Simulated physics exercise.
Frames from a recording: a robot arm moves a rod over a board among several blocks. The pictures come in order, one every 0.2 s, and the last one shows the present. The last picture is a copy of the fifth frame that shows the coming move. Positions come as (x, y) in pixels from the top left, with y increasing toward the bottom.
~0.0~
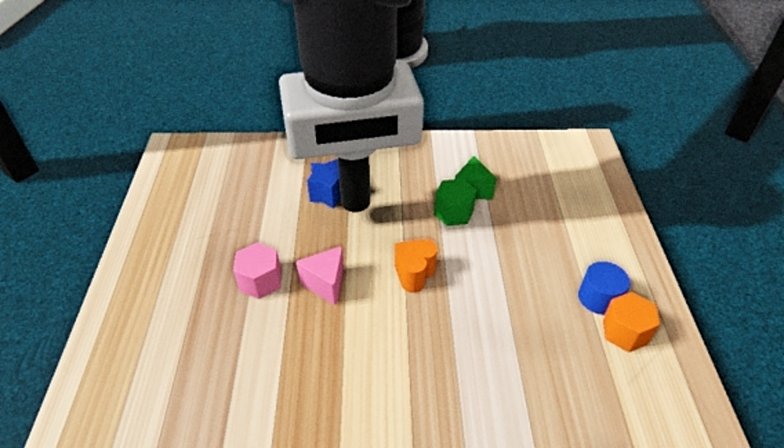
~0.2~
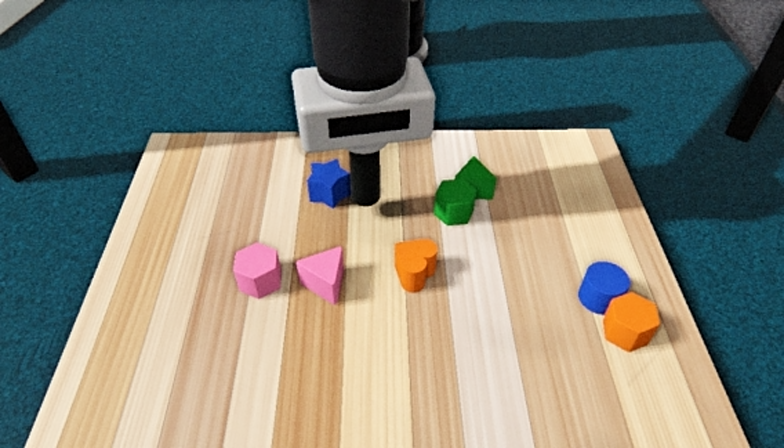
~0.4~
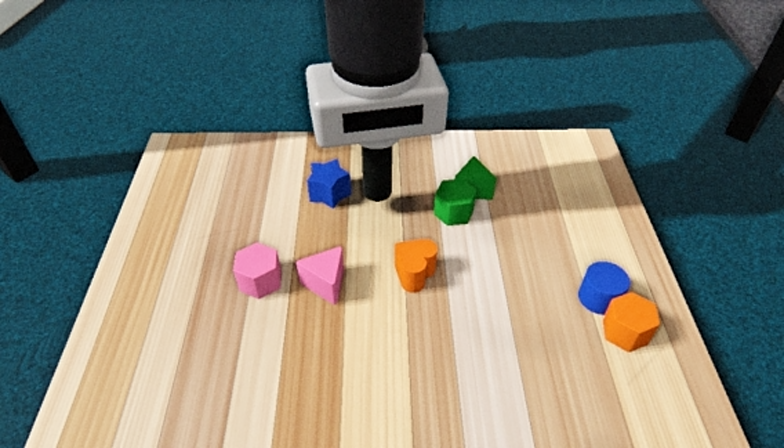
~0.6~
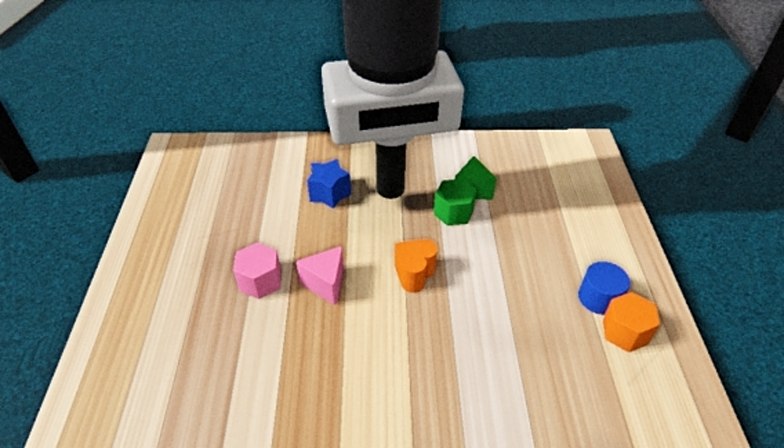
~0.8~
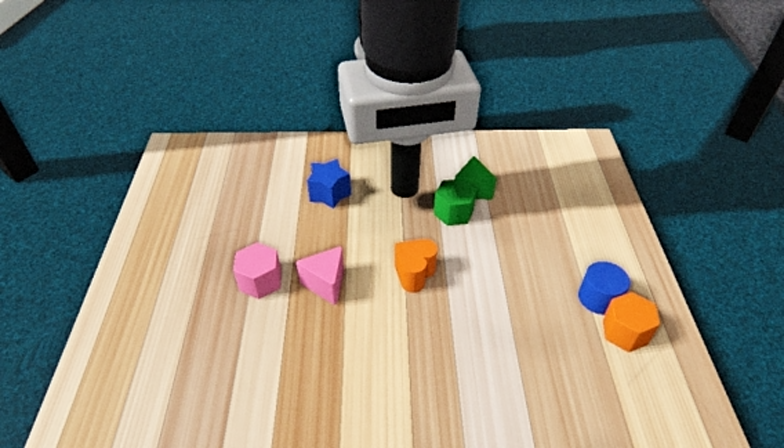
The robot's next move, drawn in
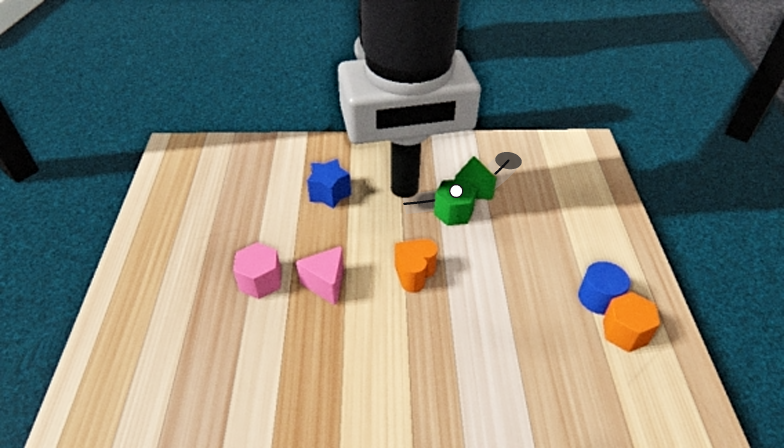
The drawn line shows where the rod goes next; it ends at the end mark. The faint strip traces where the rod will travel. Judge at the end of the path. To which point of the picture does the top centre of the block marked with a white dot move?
It will likely be found at (479, 194).
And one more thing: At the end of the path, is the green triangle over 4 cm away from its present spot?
Yes - that is the case.
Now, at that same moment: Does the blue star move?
Short answer: No.
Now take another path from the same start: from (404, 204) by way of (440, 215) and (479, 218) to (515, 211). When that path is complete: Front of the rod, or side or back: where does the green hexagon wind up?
Answer: Still ahead.
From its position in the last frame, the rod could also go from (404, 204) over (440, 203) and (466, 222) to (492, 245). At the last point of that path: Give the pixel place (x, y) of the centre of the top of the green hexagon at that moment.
The answer is (532, 234).
The line goes from (404, 204) by way of (448, 198) and (484, 182) to (508, 160); the dot is on the green hexagon.
What follows on the original path. One third of the way, rod at (451, 182); green hexagon at (475, 193), turned 40° clockwise; green triangle at (485, 167).
Two thirds of the way, rod at (487, 167); green hexagon at (479, 194), turned 50° clockwise; green triangle at (521, 154).
At the end, rod at (511, 146); blue star unmoved; green hexagon at (479, 194), turned 50° clockwise; green triangle at (546, 146), turned 60° clockwise.
